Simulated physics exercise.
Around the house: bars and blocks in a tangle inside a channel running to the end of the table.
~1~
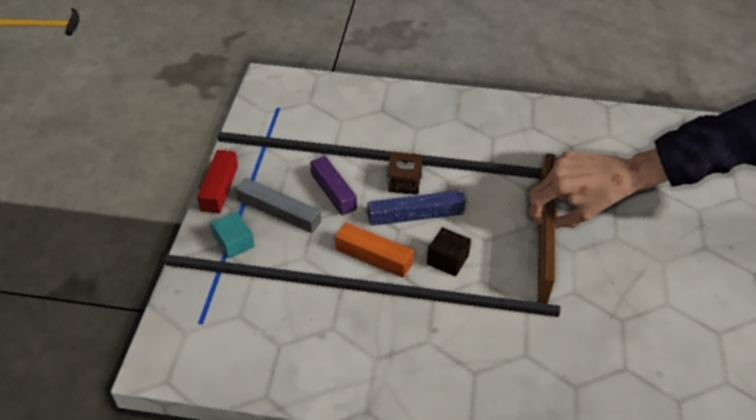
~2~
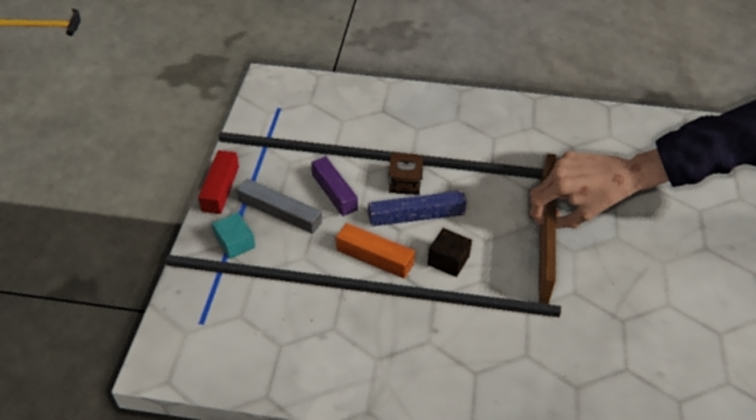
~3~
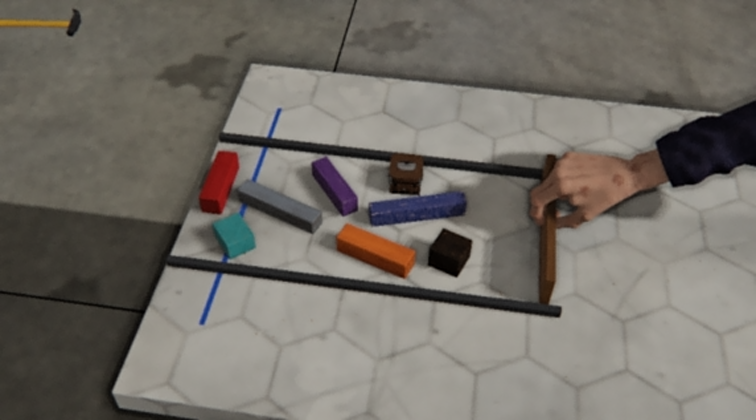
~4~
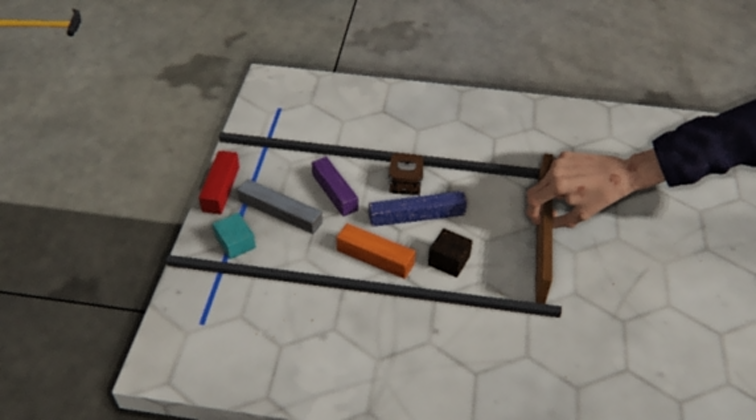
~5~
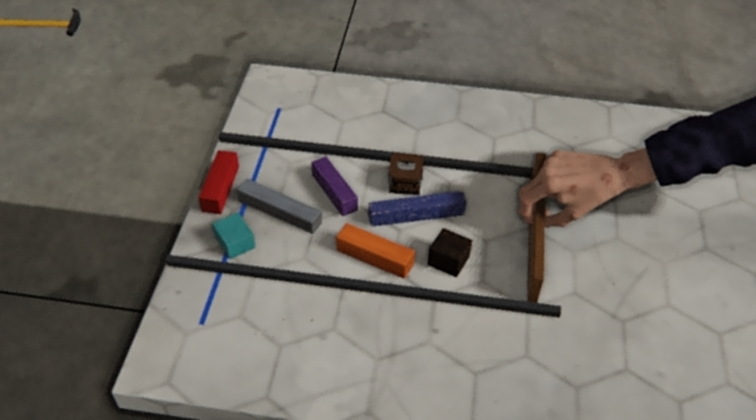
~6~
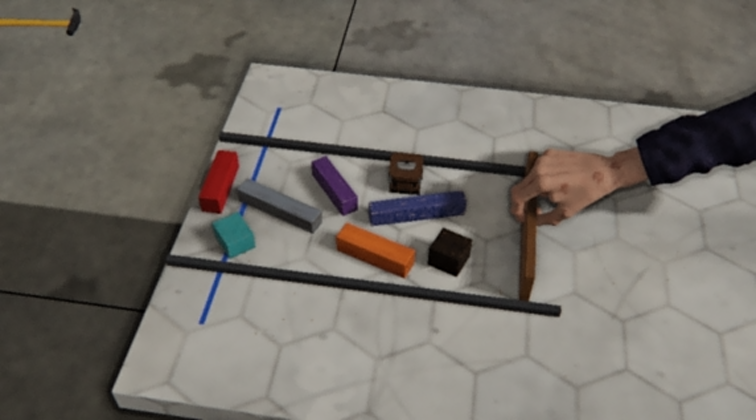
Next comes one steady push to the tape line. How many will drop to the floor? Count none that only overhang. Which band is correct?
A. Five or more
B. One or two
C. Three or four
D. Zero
C, three or four.
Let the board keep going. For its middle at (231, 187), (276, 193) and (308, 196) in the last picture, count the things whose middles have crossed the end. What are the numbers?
Going through the three places, I get 5, 1 and 1.
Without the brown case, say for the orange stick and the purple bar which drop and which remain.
As for the orange stick, it is left in place; as for the purple bar, it is left in place.
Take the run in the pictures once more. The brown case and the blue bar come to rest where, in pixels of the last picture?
For the brown case it's (244, 154), and for the blue bar it's (212, 198).
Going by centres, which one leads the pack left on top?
The one in question is the purple bar.
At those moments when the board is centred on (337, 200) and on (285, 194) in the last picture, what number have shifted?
I get 8 at the one place and 8 at the other.
Early on, none off yet; red stick at rest near (220, 181); turquoise block at rest near (234, 235); grey stick at rest near (279, 206).
A while later, none off yet; red stick travelled a little near (208, 177); turquoise block travelled about its own width near (193, 240); grey stick travelled a little near (249, 190).
Finally, the number that fall off is three or four; lost, orange stick, grey stick, turquoise block and red stick.
